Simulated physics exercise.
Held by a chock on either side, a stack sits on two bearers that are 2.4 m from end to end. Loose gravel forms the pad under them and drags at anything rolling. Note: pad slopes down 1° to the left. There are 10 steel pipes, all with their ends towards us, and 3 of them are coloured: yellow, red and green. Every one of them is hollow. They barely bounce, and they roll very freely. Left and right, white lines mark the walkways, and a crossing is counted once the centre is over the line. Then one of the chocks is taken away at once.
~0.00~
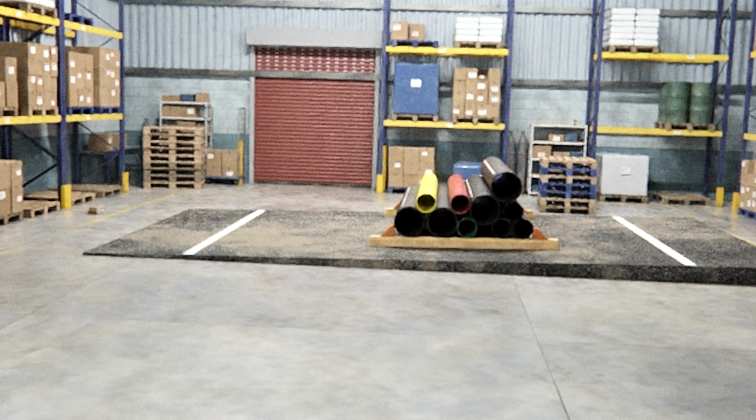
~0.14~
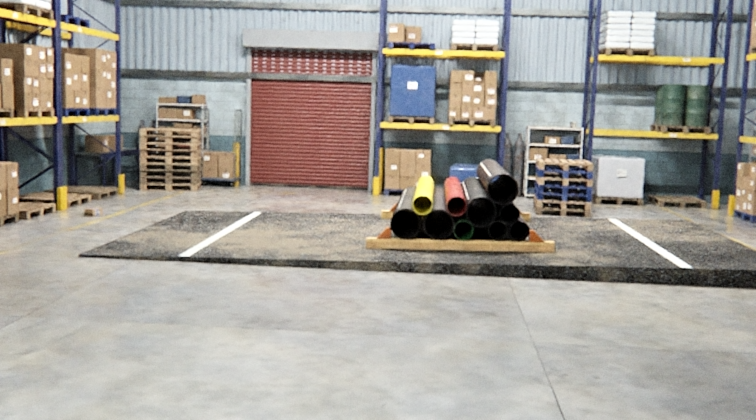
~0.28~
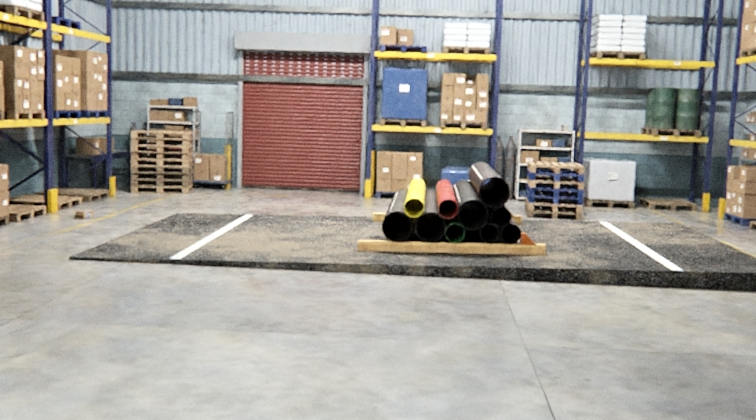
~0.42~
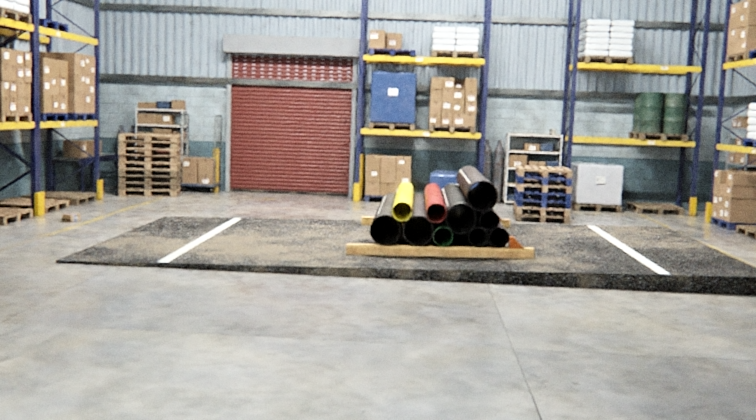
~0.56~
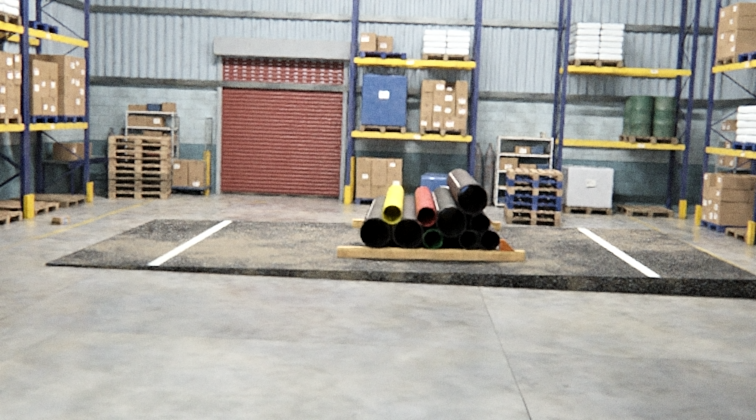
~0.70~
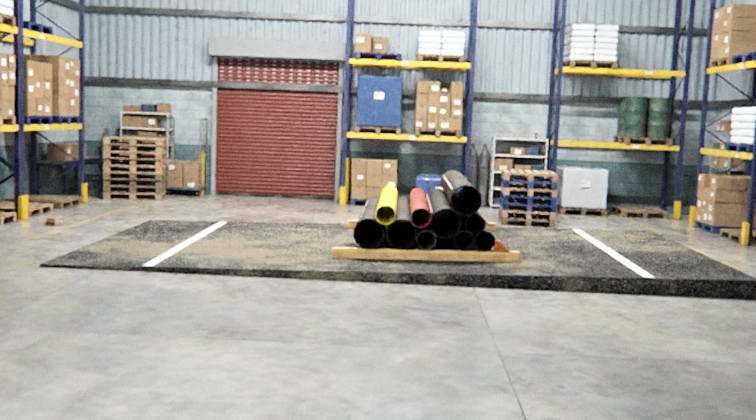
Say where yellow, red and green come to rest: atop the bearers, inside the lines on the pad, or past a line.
The yellow pipe is left inside the lines on the pad, the red is left inside the lines on the pad, the green is left inside the lines on the pad.
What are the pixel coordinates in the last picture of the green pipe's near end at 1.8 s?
Around (399, 240).
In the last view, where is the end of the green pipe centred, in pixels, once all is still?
You'll find it at roughly (305, 248) in the final picture.
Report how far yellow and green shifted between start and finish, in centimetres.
Estimates - yellow near 230, green near 160.
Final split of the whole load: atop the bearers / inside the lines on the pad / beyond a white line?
First 4, then 5, and last 1.
Then, 1.8 s in, yellow is up on others, 30 cm from the bearers' left end, rolling left; red is up on others, 80 cm from the bearers' left end, rolling left; green is on the bearers, 85 cm from the bearers' left end, rolling left; 0 over a line so far.
Then, 3.3 s in, yellow is off the bearers, 180 cm short of the left line, rolling left; red is on the bearers, 25 cm from the bearers' left end, rolling left; green is on the bearers, 50 cm from the bearers' left end, rolling left; 0 over a line so far.
Then, 5.1 s in, yellow is off the bearers, 90 cm short of the left line, rolling left; red is off the bearers, 180 cm short of the left line, rolling left; green is off the bearers, 210 cm short of the left line, rolling left; 0 over a line so far.
In the end (9.6 s), yellow is off the bearers, 60 cm short of the left line; red is off the bearers, 155 cm short of the left line; green is off the bearers, 180 cm short of the left line; 1 over a line so far.
